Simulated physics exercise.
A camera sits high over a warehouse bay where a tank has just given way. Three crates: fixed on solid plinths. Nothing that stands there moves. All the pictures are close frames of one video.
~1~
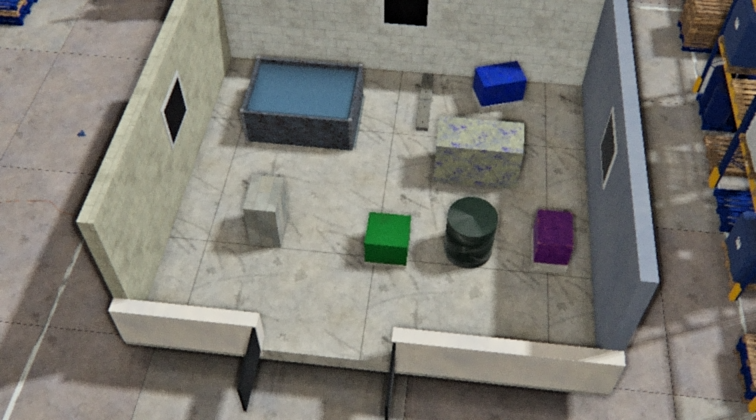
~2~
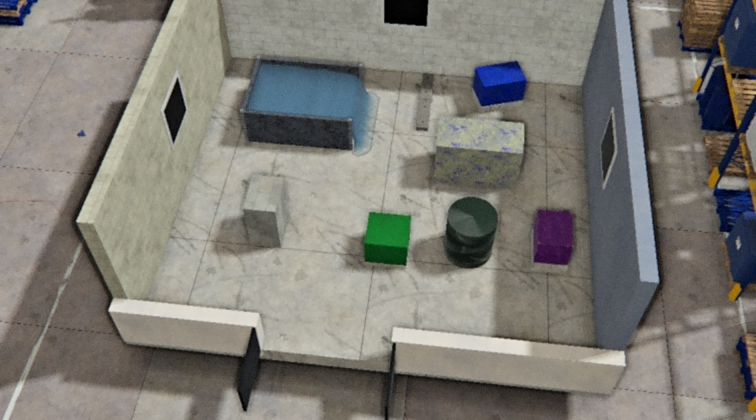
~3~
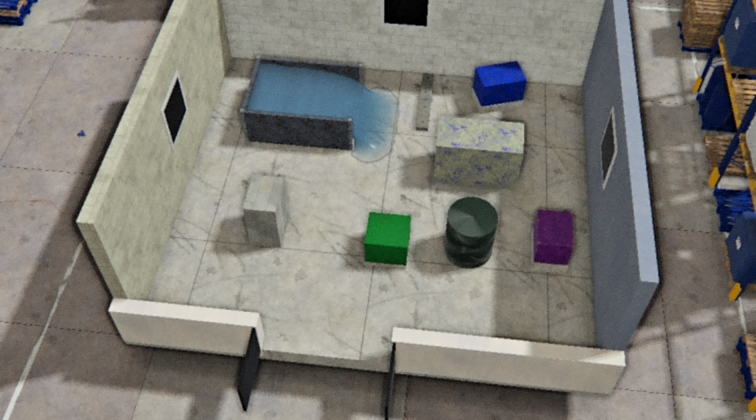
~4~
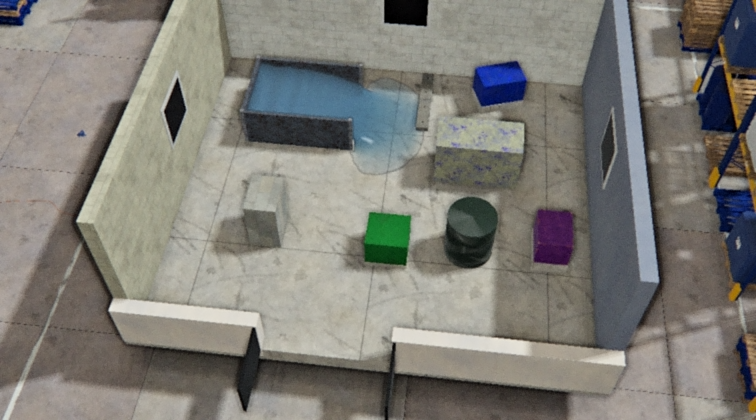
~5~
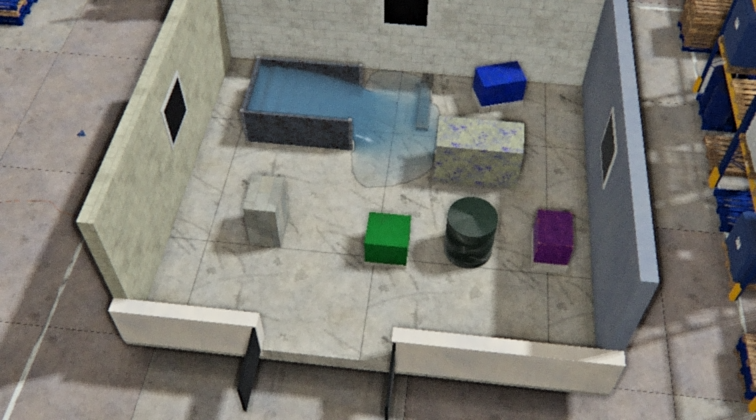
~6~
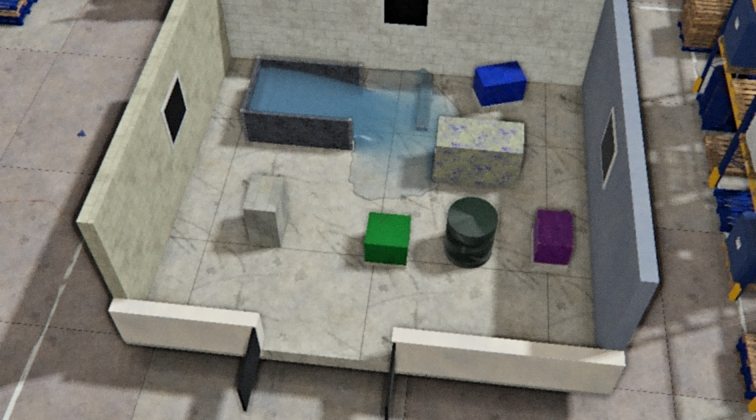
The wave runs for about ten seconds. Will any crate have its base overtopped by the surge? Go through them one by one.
Result: The blue crate picks up moisture; the green crate picks up moisture; the purple crate remains moisture-free.
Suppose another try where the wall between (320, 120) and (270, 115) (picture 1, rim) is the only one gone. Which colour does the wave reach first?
First: The one in green.
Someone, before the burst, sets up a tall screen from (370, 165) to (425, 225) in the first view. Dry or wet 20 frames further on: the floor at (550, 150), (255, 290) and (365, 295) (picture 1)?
In turn: Wet, dry, dry.
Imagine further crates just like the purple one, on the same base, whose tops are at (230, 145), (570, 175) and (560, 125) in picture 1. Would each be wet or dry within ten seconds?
Stays clear, stays clear, gets flooded.
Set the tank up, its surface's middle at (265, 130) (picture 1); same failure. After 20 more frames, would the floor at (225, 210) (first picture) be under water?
Not reached.
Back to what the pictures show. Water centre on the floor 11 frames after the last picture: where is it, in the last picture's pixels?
I reckon somewhere around (415, 130).
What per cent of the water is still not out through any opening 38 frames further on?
98 percent or thereabouts.
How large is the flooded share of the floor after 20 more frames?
Around 50 percent of it.
A moment on, water covers 25 % of the floor; the blue crate water round its plinth, the green crate not reached, the purple crate not reached.
Next, water covers 35 % of the floor; the blue crate water round its plinth, the green crate water round its plinth, the purple crate water round its plinth.
Then, water covers 50 % of the floor; the blue crate water round its plinth, the green crate water round its plinth, the purple crate water round its plinth.
Later, water covers 70 % of the floor; the blue crate water round its plinth, the green crate water round its plinth, the purple crate water round its plinth.
In the end, water covers 95 % of the floor; the blue crate was topped, the green crate was topped, the purple crate stayed above the water.
